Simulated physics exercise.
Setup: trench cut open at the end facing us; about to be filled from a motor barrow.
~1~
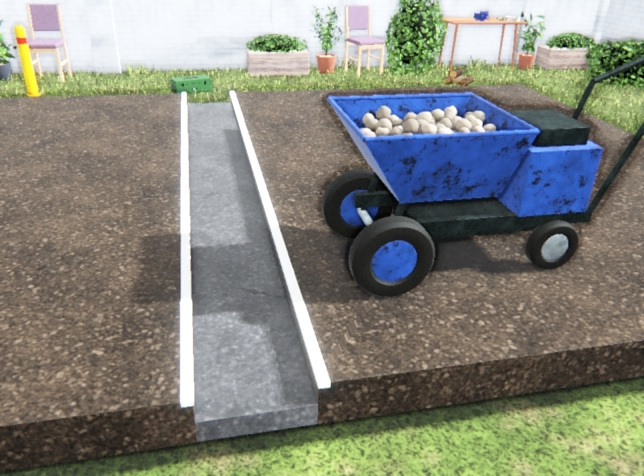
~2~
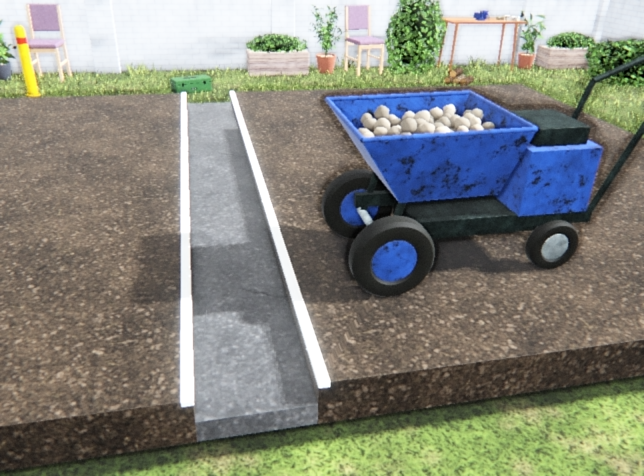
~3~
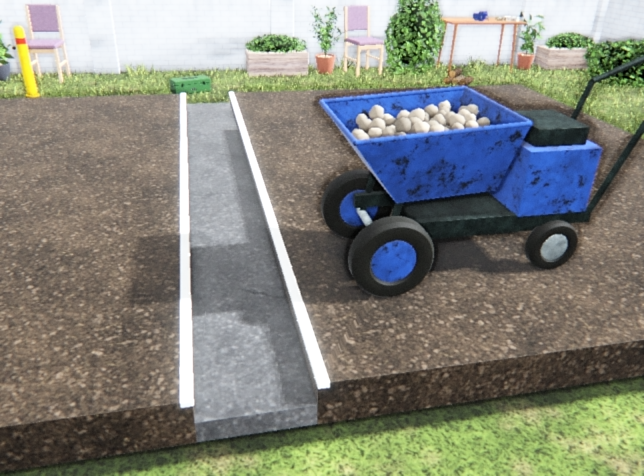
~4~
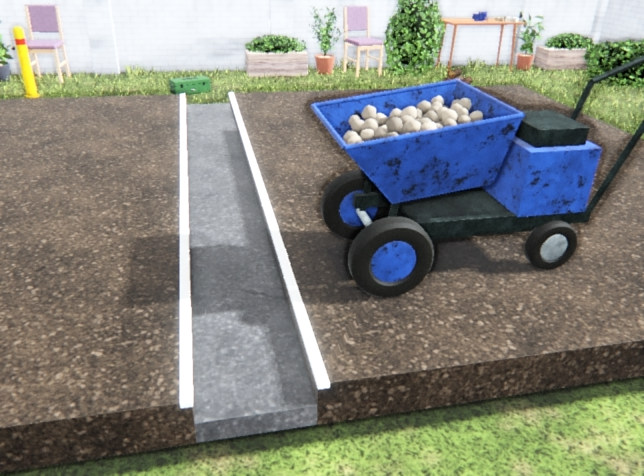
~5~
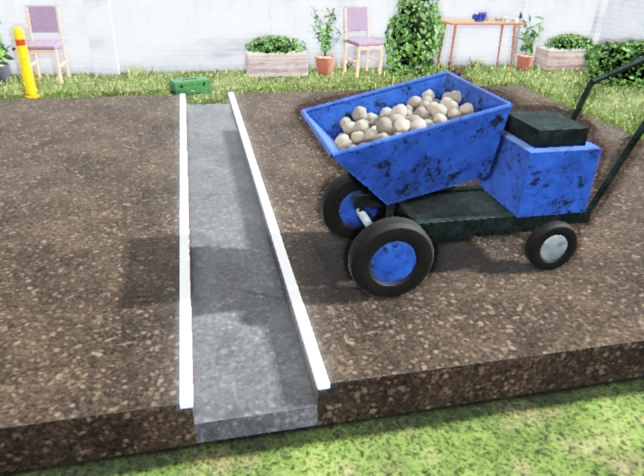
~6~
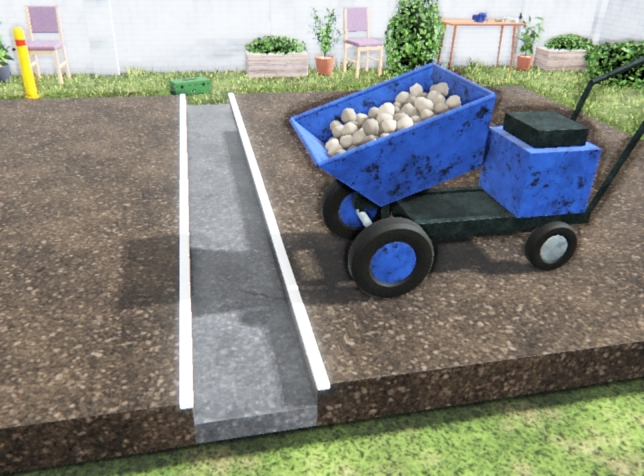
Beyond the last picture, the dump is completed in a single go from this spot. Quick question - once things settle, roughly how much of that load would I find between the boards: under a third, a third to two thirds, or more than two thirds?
Beyond two thirds.
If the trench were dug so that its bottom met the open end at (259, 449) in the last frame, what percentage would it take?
The share comes to around 90 percent.
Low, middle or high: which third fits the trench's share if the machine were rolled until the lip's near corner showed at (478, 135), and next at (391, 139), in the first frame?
Record - trial one: Between a third and two thirds; trial two: Above two thirds.
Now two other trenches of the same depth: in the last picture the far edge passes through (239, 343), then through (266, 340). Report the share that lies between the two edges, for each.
Roughly 30 % and 10 %.
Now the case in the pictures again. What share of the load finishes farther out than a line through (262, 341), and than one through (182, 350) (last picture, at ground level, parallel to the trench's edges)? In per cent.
In order: 80 per cent, then 10 per cent.
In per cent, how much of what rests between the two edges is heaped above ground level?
My best guess is some 20 per cent.
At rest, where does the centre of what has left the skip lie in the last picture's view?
Near (223, 282).
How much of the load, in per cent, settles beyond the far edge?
It comes to close to 15 %.
Shortly afterwards, skip tipped steeply; the whole lot in the skip.
Next, skip tipped right over; the bulk in the skip; near a quarter in or heaped over the trench; only a few beyond it; a little falling.
Some moments later, skip tipped right over; near a quarter in the skip; near two thirds in or heaped over the trench; a little beyond it.
In the end, skip tipped right over; the bulk in or heaped over the trench; near a quarter beyond it.
